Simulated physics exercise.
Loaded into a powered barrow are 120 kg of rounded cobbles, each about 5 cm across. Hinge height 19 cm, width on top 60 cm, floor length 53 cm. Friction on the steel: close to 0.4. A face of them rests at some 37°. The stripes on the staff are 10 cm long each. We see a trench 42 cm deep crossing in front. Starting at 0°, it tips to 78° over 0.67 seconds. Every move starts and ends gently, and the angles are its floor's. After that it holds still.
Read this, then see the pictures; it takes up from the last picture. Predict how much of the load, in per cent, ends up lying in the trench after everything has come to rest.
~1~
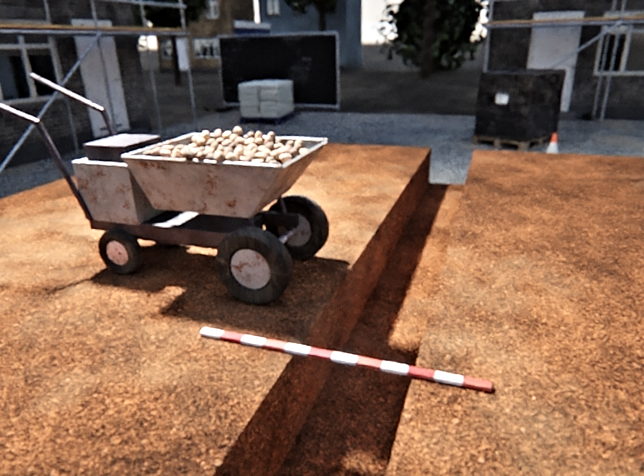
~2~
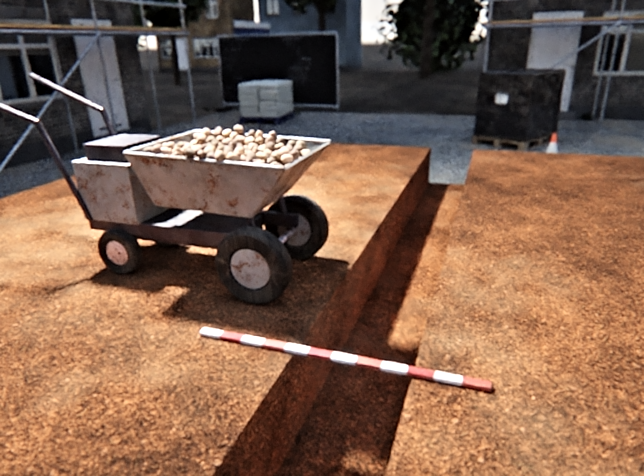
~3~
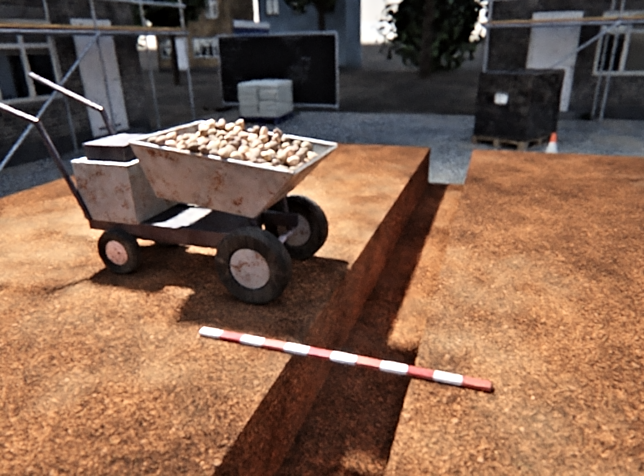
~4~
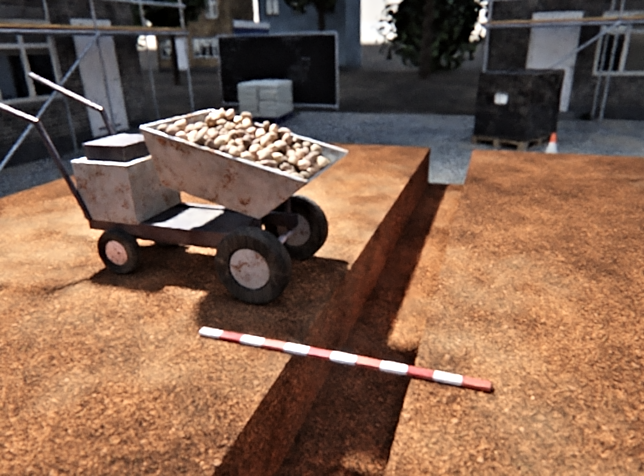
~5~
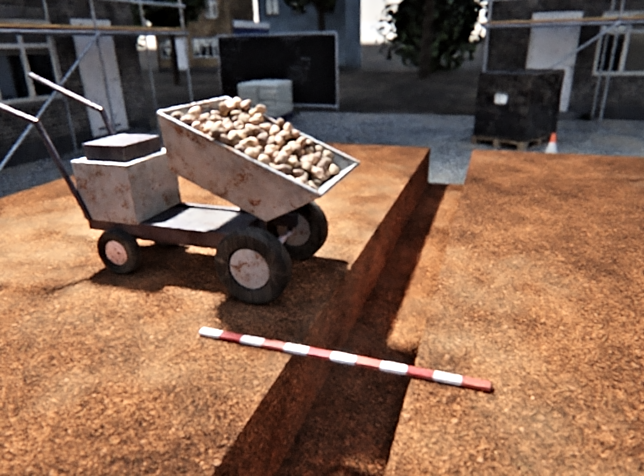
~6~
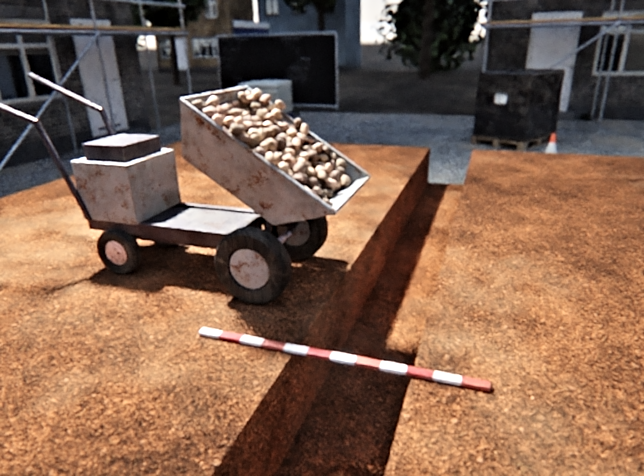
Roughly 71 per cent of it.
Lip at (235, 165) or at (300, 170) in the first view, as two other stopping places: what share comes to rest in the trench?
About 100 and 50 per cent.
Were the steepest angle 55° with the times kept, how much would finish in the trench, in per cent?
With that change, near 45 per cent.
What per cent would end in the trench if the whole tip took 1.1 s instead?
Close to 85 per cent then.
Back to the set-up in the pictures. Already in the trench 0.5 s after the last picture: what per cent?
About 40 per cent by then.
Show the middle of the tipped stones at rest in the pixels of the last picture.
(411, 356).
Then, 0.2 s after the last picture the floor is at 66°, 100 % in the tray; the foremost stones are at (373, 239).
Then, 0.5 s after the last picture the floor is at 78°, 46 % in the tray, 42 % in the trench, 12 % past the trench; the foremost stones are at (461, 307).
Then, 0.8 s after the last picture the floor is at 78°, 3 % in the tray, 67 % in the trench, 30 % past the trench; the foremost stones are past the picture's edge.
Then, 2.8 s after the last picture the floor is at 78°, 0 % in the tray, 71 % in the trench, 29 % past the trench; the foremost stones are past the picture's edge.
